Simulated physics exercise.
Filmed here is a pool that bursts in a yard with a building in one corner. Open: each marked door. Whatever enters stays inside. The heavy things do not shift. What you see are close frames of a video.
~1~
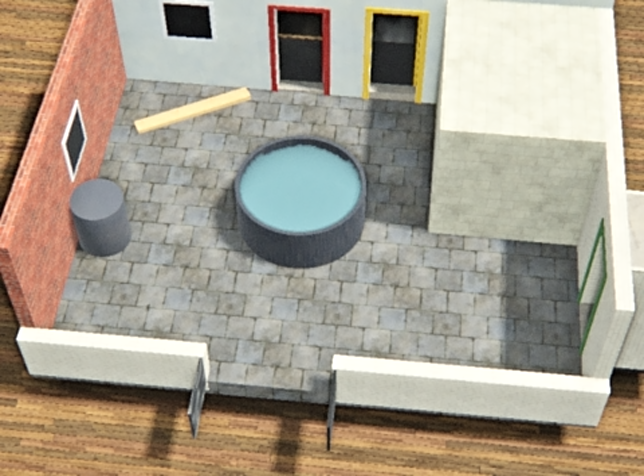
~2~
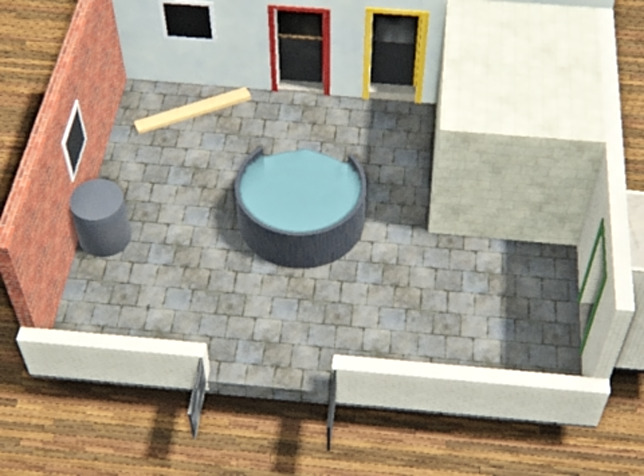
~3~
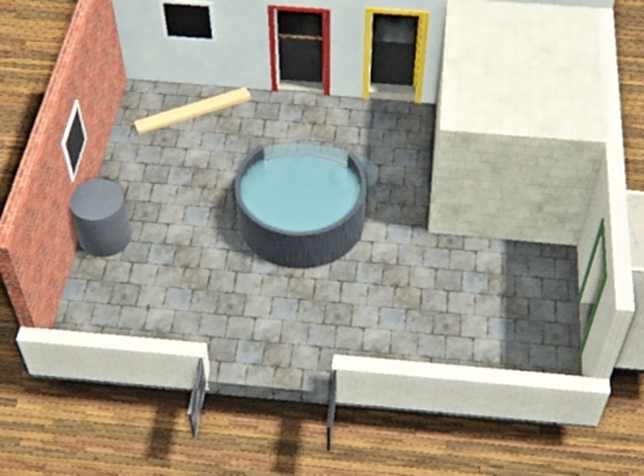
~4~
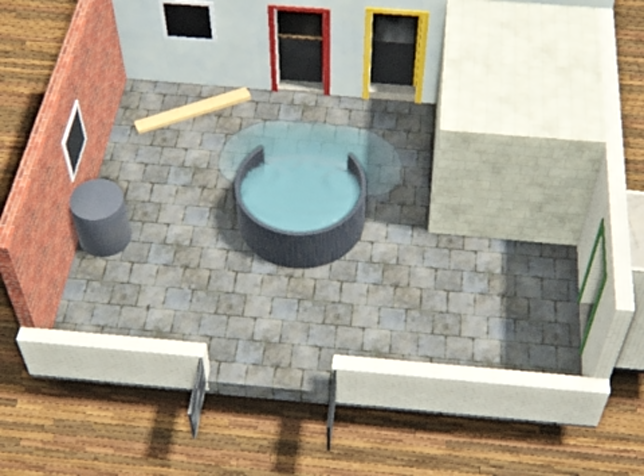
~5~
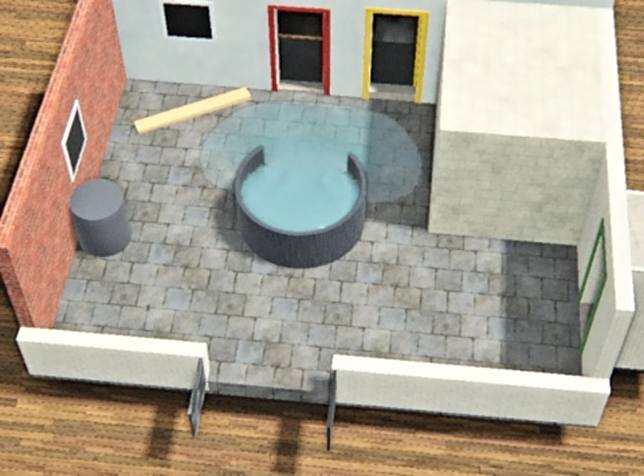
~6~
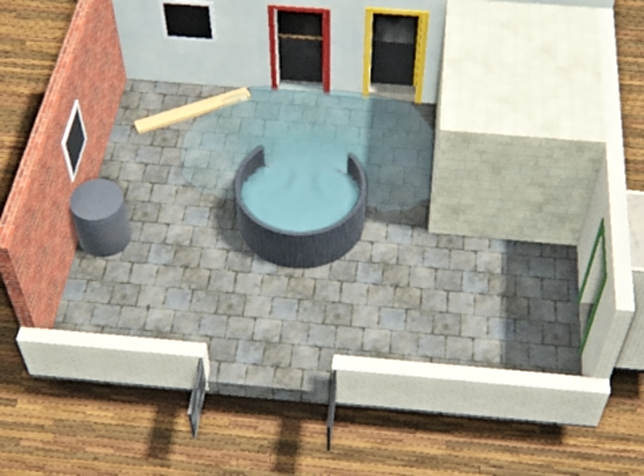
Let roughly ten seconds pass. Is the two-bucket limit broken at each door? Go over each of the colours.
In the end most likely the red door will exceed two buckets; most likely the green door will not exceed two buckets; most likely the yellow door will exceed two buckets.
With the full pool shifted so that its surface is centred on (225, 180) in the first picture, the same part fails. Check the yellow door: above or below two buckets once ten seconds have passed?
Taking them in turn: The yellow stays within the limit.
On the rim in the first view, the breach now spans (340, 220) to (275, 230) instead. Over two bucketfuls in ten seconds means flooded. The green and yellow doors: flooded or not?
Green: Past the mark; yellow: Short of the mark.
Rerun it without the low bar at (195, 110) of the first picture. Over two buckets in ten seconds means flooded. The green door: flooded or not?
Green door falls short.
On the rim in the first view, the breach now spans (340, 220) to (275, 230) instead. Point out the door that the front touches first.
That would be the door marked green.
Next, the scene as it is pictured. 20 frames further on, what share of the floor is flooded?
Roughly 40 percent, I'd say.
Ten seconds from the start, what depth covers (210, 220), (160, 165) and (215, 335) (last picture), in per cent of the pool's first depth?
Readings in order: Around 6, 8 and 4 %.
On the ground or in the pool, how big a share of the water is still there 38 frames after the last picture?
74 %.
A moment on, water covers 25 % of the floor; the red door far over two buckets in, the green door not reached, the yellow door over two buckets in.
Next, water covers 30 % of the floor; the red door far over two buckets in, the green door not reached, the yellow door far over two buckets in.
Then, water covers 40 % of the floor; the red door far over two buckets in, the green door not reached, the yellow door far over two buckets in.
Later, water covers 75 % of the floor; the red door far over two buckets in, the green door not reached, the yellow door far over two buckets in.
In the end, water covers 90 % of the floor; the red door far over two buckets in, the green door wet at the sill, nothing in, the yellow door far over two buckets in.
